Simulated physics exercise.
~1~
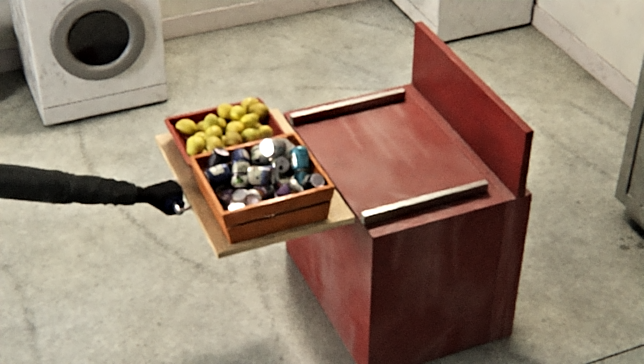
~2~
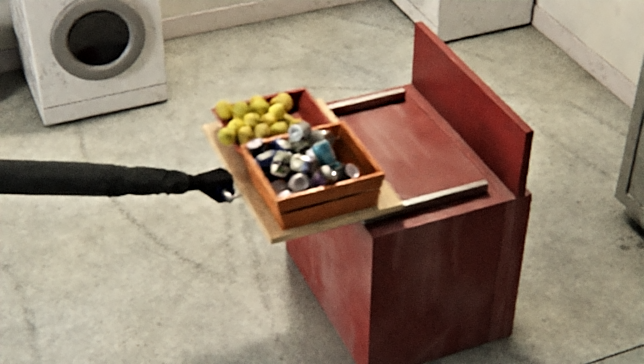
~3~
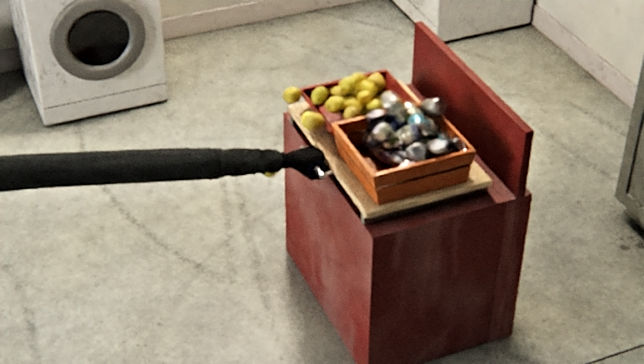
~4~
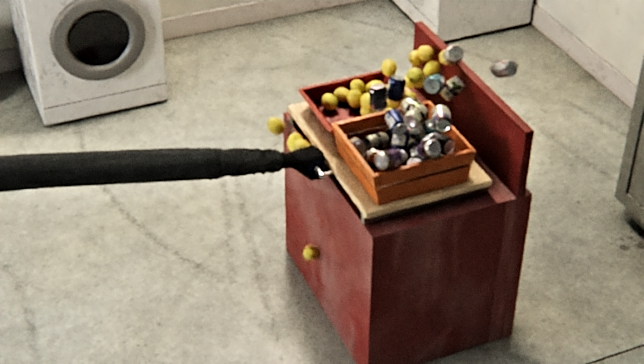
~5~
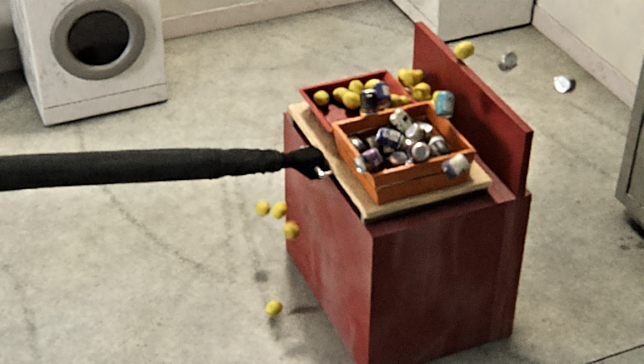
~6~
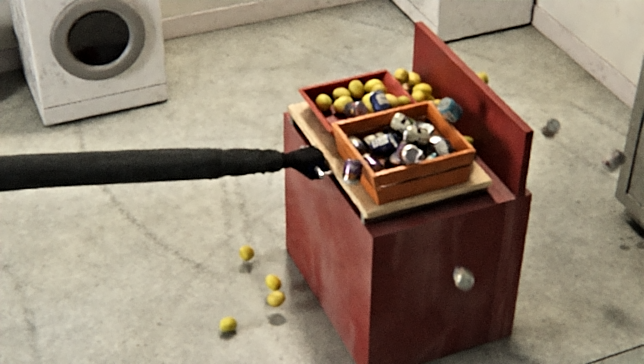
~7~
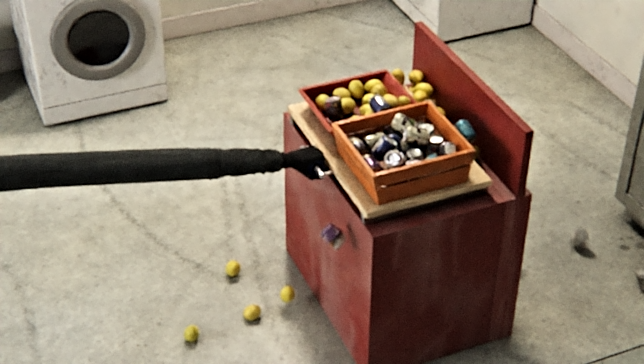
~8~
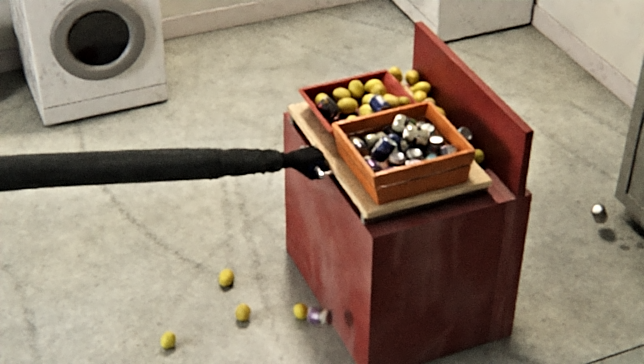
In a room with a stained concrete floor, seen from above at an angle, a white washing machine stands at the back left and a red cabinet with a raised back panel at the right. A black arm from the left pushes a wooden shelf holding a red container of yellow fruit and an orange container of small cans. The shelf slides right over the cabinet and stops abruptly, and fruit and cans fly up. Some drop back in, while others fall in front and beyond the panel. Finally, several yellow pieces and a few cans lie on the floor, with both containers still partly filled.
